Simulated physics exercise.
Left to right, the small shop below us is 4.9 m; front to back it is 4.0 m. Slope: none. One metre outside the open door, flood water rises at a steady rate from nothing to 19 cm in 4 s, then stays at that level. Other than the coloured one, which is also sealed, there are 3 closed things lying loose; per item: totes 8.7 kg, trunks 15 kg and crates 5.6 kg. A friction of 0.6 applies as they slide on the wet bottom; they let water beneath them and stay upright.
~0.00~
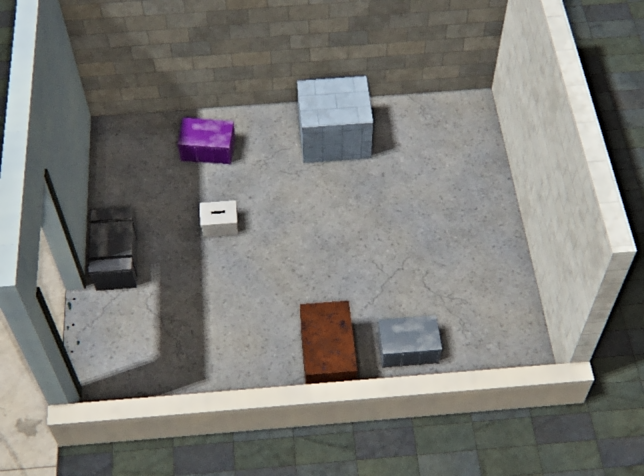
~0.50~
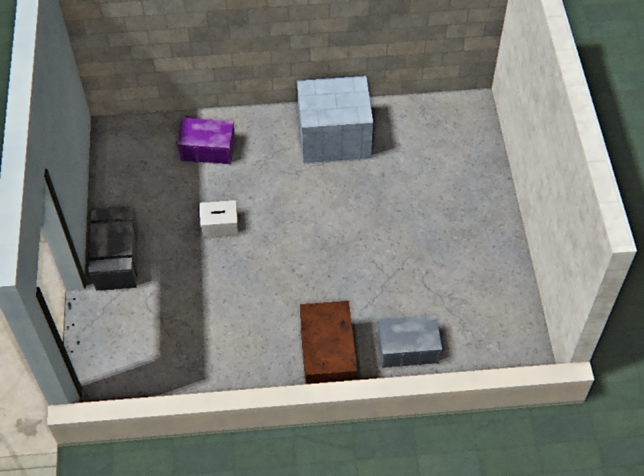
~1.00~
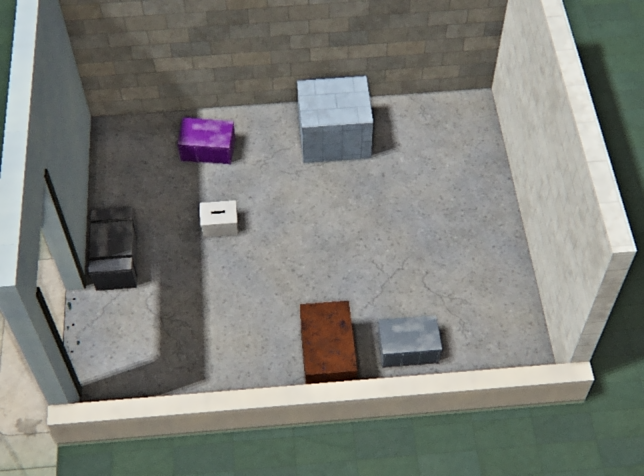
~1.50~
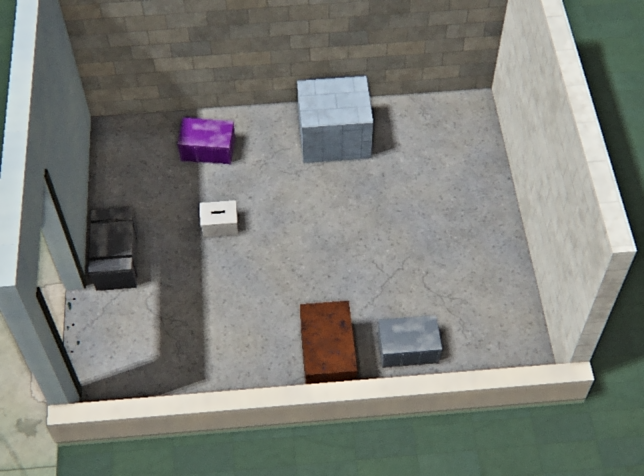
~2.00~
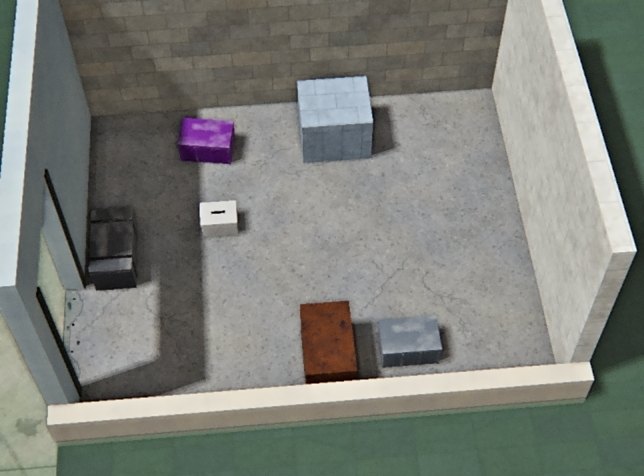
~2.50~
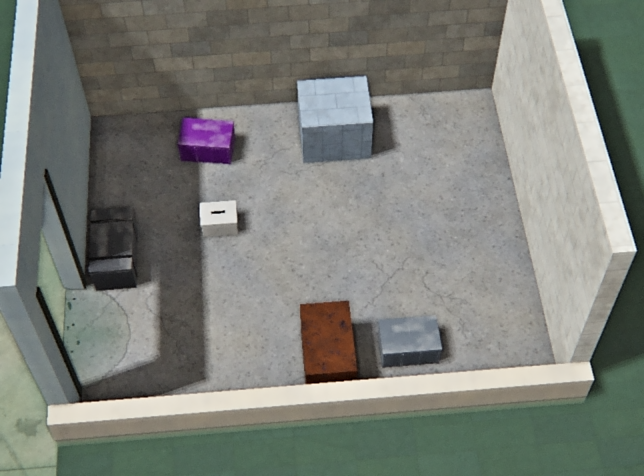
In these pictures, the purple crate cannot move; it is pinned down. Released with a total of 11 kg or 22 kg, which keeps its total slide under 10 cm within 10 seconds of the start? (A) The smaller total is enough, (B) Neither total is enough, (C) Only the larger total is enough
(A) The smaller total is enough.
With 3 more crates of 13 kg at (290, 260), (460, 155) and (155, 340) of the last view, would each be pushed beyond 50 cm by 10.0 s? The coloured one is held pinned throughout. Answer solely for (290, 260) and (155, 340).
Above the mark, then above the mark.
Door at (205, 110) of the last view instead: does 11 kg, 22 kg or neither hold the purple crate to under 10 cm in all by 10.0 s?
Then no mass works.
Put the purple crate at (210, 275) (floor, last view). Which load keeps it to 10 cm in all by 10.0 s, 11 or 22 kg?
So neither weight works.
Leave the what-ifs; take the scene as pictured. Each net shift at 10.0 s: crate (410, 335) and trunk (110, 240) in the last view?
0 cm, 10 cm.
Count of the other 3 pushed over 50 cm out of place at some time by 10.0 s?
The total is 0.
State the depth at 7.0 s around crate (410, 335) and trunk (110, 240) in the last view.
About 1 and 3 cm.
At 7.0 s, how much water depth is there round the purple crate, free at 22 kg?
Close to 0 cm deep.
After 3.5 s the purple crate would be 0 cm from its start with 11 kg and 0 cm from its start with 22 kg; 0 cm of water round it then.
After 4.5 s the purple crate would be 0 cm from its start with 11 kg and 0 cm from its start with 22 kg; 0 cm of water round it then.
After 7.0 s the purple crate would be 0 cm from its start with 11 kg and 0 cm from its start with 22 kg; 0 cm of water round it then.
After 10.0 s the purple crate would be 0 cm from its start with 11 kg and 0 cm from its start with 22 kg; 1 cm of water round it then.
